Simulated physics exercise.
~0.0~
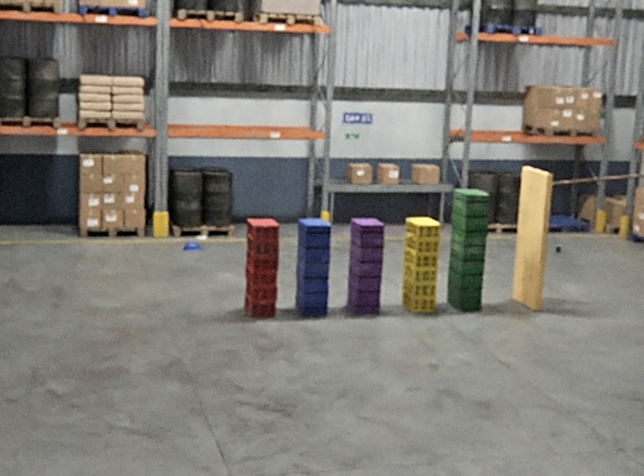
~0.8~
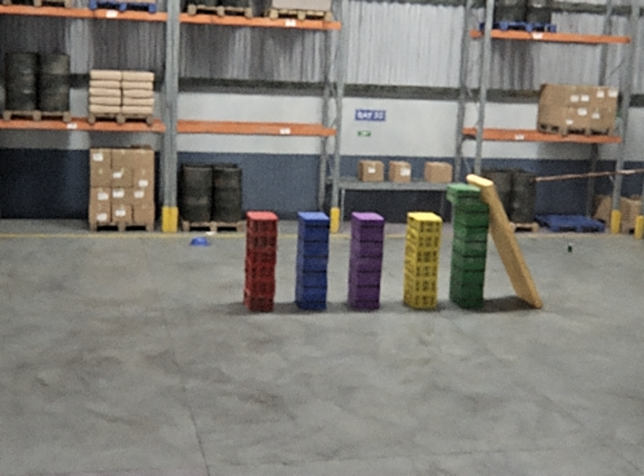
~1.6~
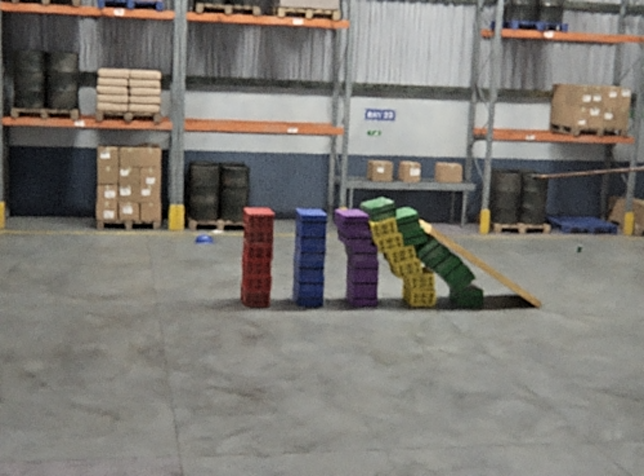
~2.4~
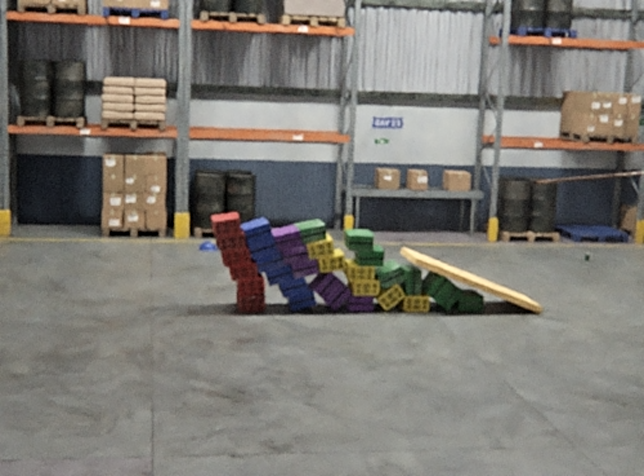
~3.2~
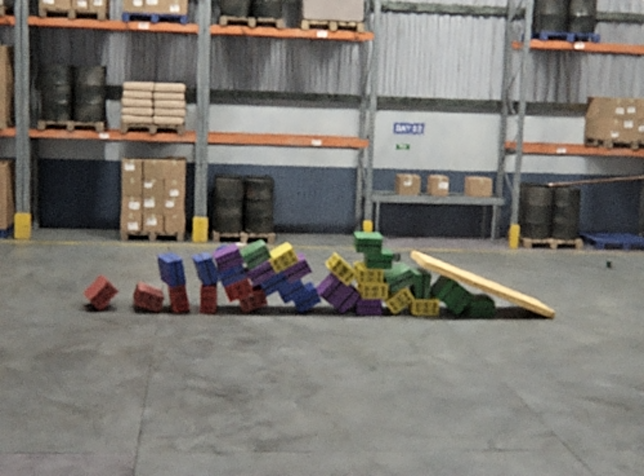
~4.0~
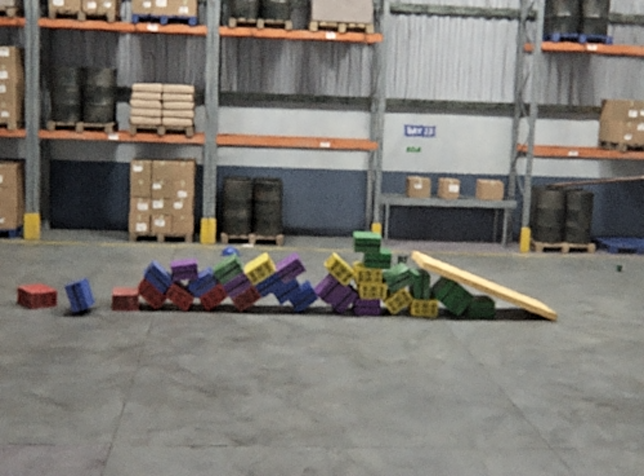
A tall wooden board tips left into a row of stacked crates in a warehouse, toppling the green, yellow, purple, blue and red columns in turn, and ends leaning on the green and yellow crates, with the rest strewn leftward in a jumbled line.
